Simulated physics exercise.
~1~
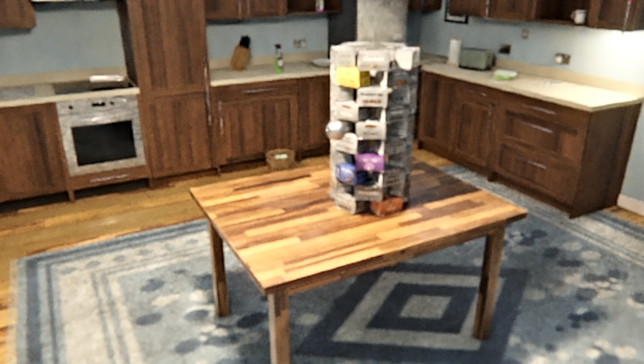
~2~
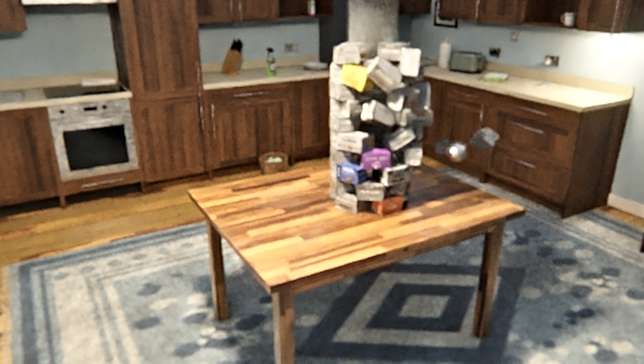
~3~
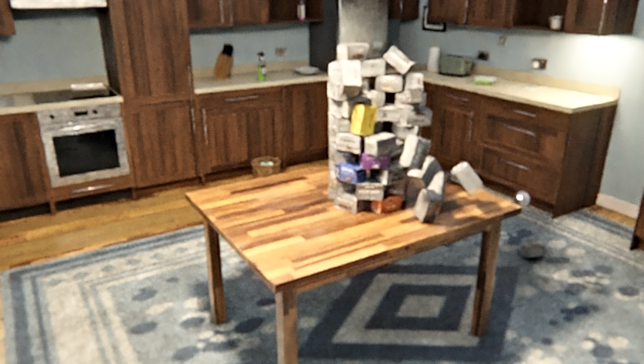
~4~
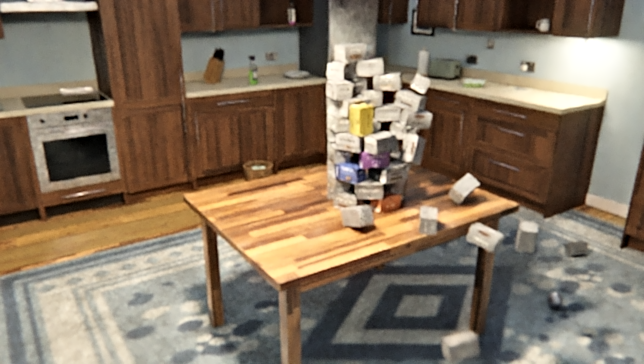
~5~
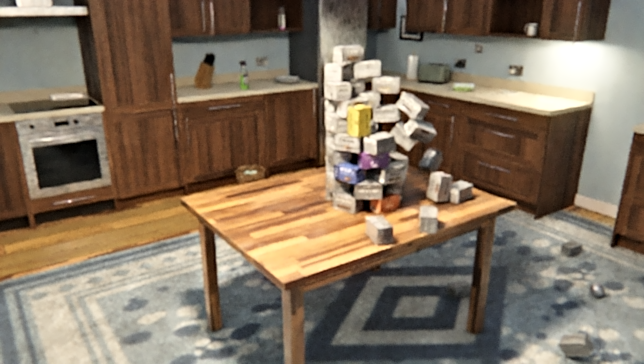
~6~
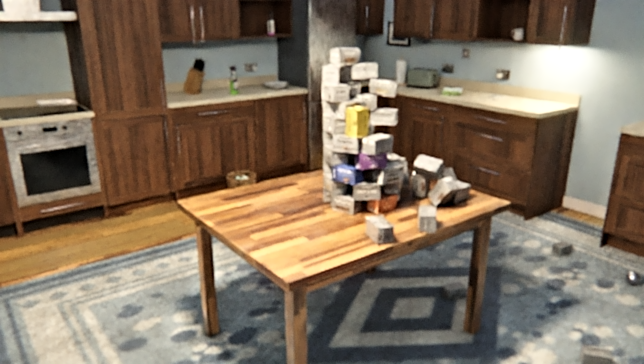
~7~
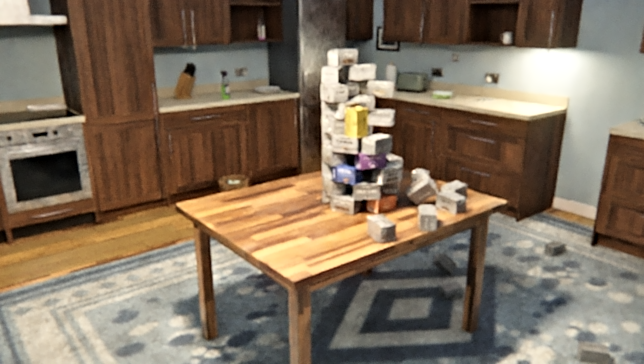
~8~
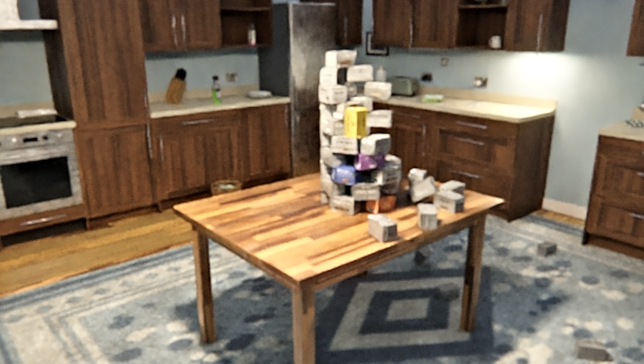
The footage shows a steel ball striking a ringed tower of pale packets on a wooden table, scattering some to the right across the tabletop and rug, while the camera drifts sideways; a ragged, partly collapsed stack remains, the purple packet still up and the yellow one on its side.
